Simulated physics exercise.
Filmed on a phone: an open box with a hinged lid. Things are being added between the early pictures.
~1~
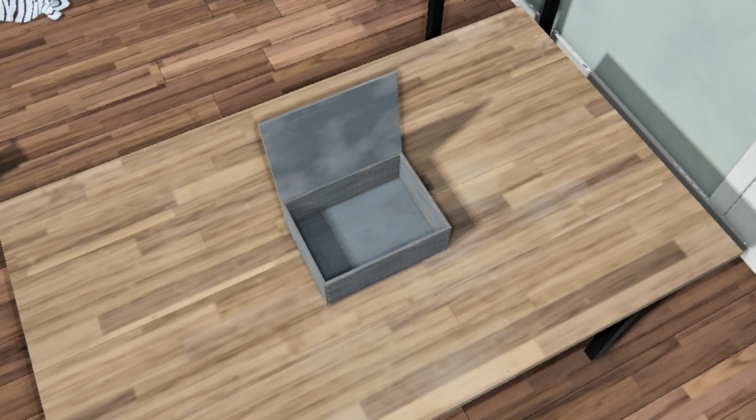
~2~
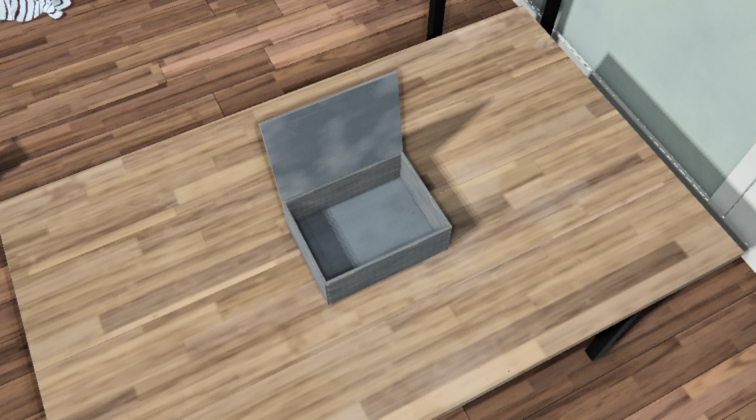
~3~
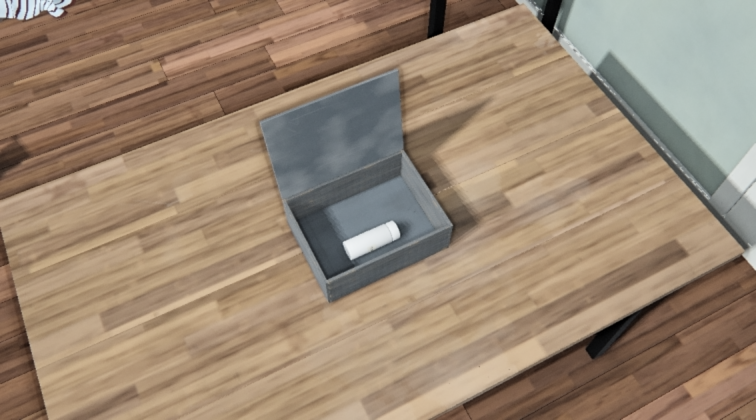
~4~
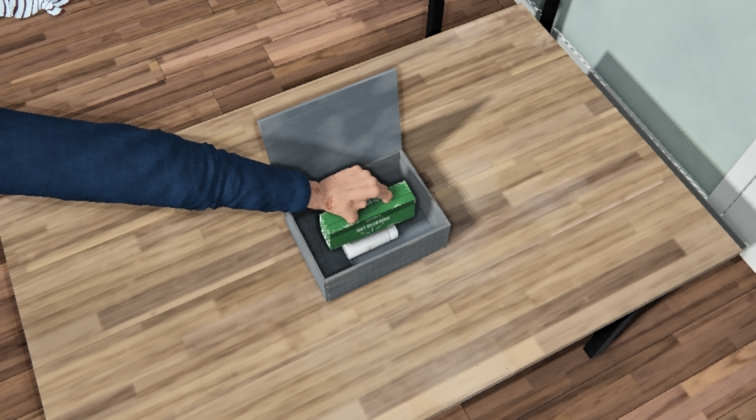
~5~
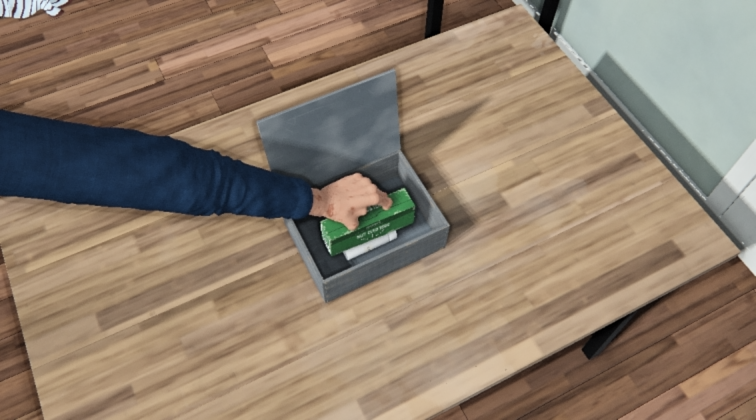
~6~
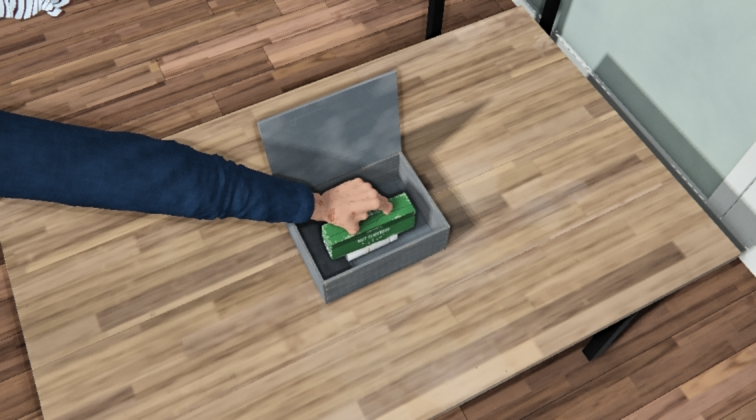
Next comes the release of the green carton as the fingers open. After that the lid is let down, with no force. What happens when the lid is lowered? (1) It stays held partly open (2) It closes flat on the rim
2.
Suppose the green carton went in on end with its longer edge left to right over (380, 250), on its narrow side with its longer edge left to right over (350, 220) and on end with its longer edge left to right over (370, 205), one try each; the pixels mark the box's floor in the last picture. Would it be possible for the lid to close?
So: First go, the lid can't get down; second go, it gets all the way down; third go, it can't get down.
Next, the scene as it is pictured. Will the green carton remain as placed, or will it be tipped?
Observation: It tilts over.
Then, 1.10 s past the last view, lid starting down; green carton on its side near (351, 205); white shaker displaced about its own width.
Then, 1.80 s past the last view, lid 35° above the rim; green carton on its side near (351, 205); white shaker displaced about its own width.
Finally, lid shut; down or leaning hard in the box, green carton; white shaker still in place. Final places as the last picture's camera would see them, green carton near (351, 205).
